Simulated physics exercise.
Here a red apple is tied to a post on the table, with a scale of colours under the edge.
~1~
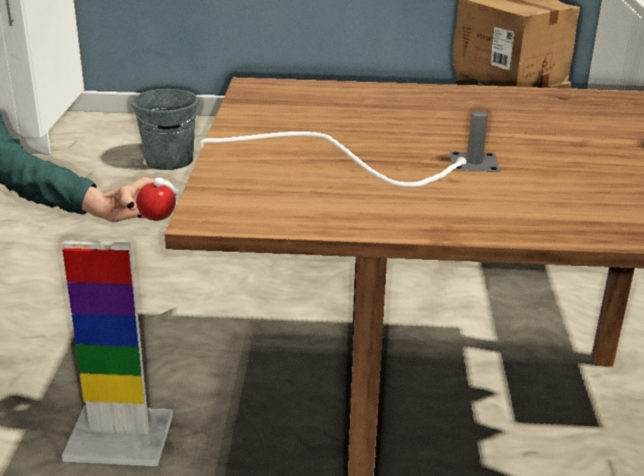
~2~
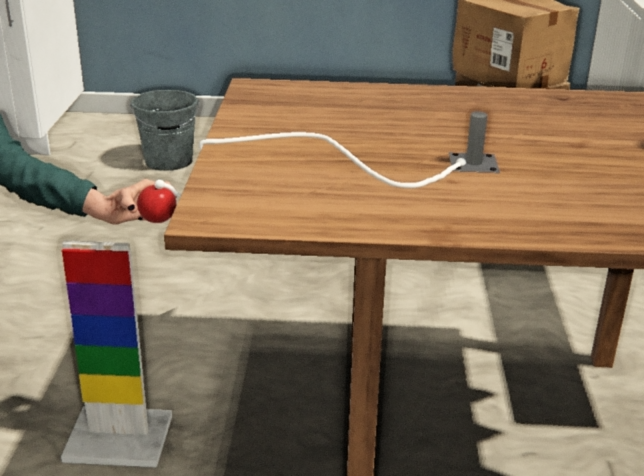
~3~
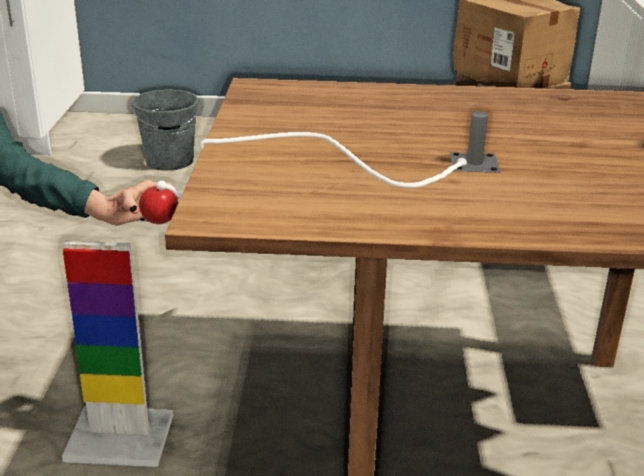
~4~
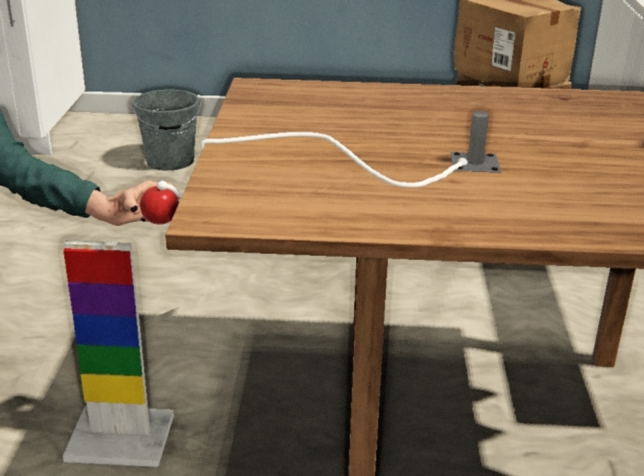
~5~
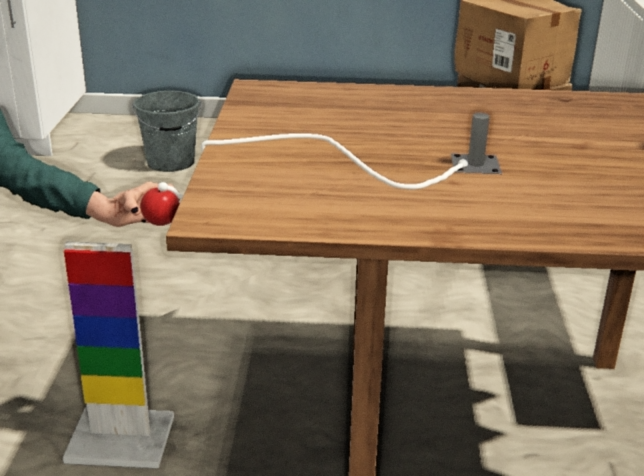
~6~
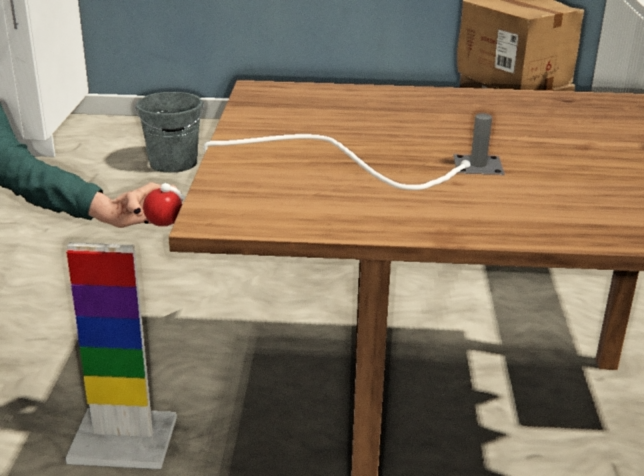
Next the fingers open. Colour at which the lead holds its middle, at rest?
Blue.
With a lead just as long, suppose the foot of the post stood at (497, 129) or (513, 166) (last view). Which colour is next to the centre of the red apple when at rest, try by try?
In turn, purple and then purple.
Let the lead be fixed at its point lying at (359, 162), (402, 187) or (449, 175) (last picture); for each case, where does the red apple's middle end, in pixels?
First (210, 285), next (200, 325), last (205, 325).
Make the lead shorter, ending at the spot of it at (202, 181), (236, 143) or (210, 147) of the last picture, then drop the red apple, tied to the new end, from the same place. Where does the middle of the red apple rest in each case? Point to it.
Try by try, the places come out as (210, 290), (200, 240) and (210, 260).
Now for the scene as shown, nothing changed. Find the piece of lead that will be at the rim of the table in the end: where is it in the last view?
Roughly (300, 137).
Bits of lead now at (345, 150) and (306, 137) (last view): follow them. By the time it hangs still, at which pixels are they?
Near (267, 159) and (209, 158).
Early on, apple near (238, 332); level with blue.
Midway, apple near (201, 337); level with blue.
Finally, apple near (209, 339); level with blue. Its middle rests at the blue band.
